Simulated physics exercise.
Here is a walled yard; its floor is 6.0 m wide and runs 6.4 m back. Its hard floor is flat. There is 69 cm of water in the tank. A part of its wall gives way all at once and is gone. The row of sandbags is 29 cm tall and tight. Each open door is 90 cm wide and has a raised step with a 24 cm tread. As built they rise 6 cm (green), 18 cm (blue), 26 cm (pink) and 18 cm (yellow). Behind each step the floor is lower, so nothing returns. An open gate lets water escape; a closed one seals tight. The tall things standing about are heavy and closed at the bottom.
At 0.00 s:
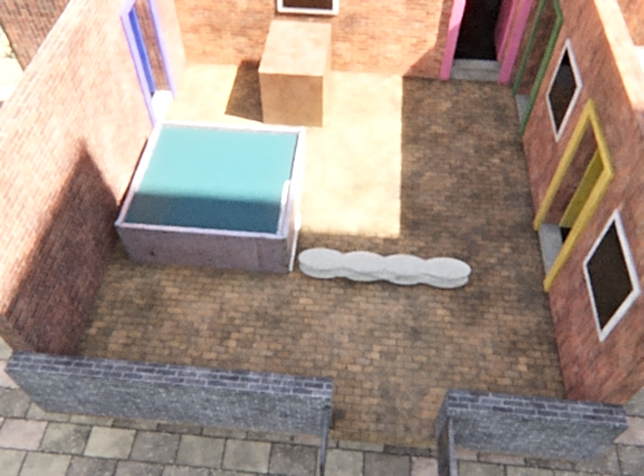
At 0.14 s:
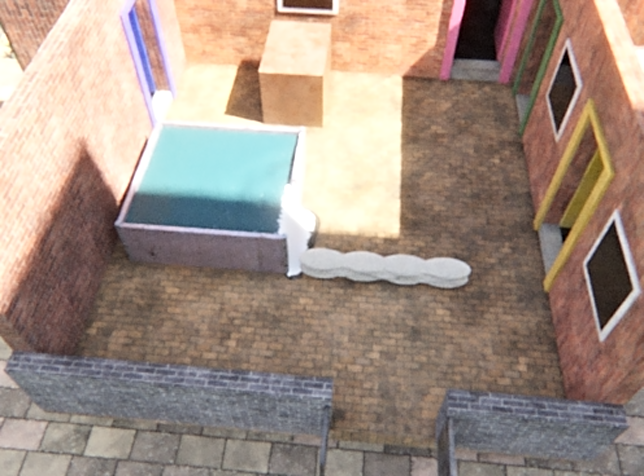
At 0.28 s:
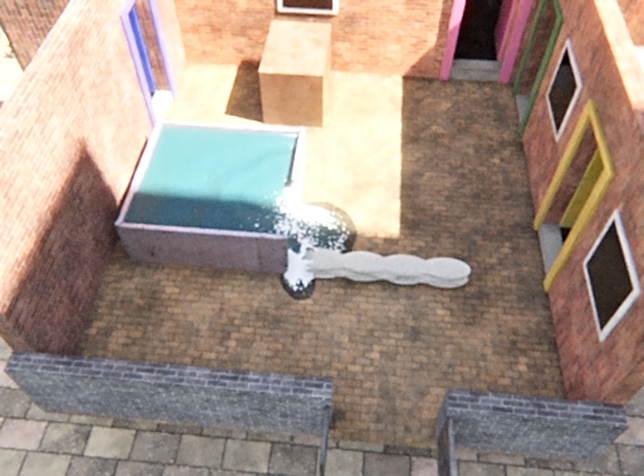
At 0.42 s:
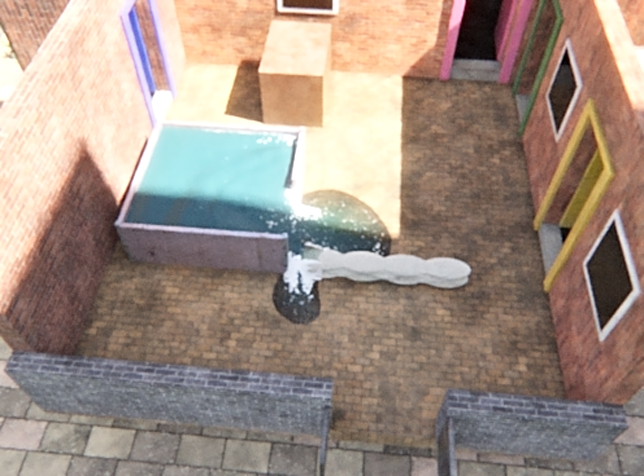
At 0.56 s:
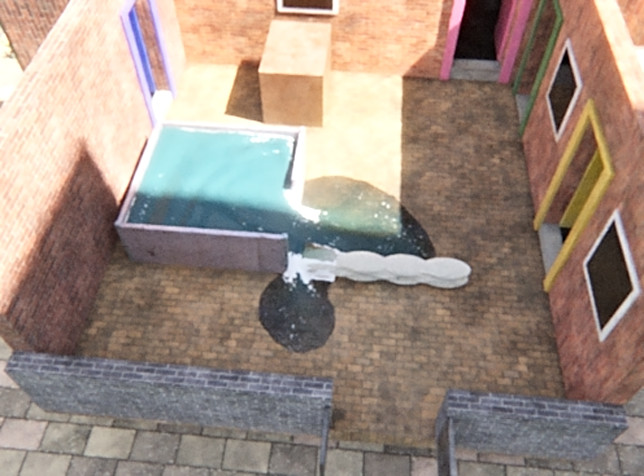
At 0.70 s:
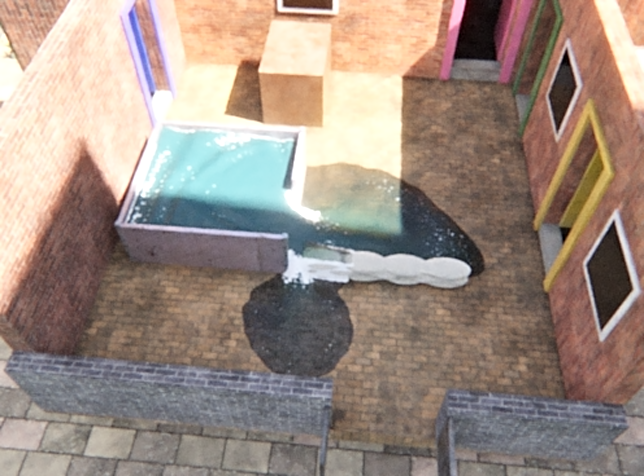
Water pours from the tank's right side and spreads across the brick yard around a low wavy block.
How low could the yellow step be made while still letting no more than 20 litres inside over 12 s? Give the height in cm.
Close to 27 cm is just enough.
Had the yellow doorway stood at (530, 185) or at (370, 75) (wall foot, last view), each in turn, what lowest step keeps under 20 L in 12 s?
Roughly 21 and 9.0 cm.
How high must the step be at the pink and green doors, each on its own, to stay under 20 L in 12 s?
Roughly 21 cm at pink and 14.0 cm at green.
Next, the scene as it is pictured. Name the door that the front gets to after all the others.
Last comes the blue one.
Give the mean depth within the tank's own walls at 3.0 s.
Roughly 34 cm on average.
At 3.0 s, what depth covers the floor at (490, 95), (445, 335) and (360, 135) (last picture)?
About 10, 1 and 1 cm.
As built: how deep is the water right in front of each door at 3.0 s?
Depths in cm: Green 12, blue 0, pink 25, yellow 26.
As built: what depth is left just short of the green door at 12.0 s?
Roughly 8.0 cm deep.
After 1.4 s water covers 30 % of the floor, deepest (48 cm) near (294, 255); 28 cm at the yellow door, 12 litres in over its 18 cm step.
After 3.0 s water covers 50 % of the floor, deepest (34 cm) near (501, 85); 26 cm at the yellow door, 97 litres in over its 18 cm step.
After 12.0 s water covers 95 % of the floor, deepest (12 cm) near (541, 264); 12 cm at the yellow door, 117 litres in over its 18 cm step.
At the yellow door as built, the water arrived by 1.0 s and peaked near 30 cm at 1.6 s.
Run again over the same 12 s with other heights there, 35 litres in over 24.5 cm, 0 litres over 33.5 cm. The limit of 20 litres is kept from about 27 cm up.
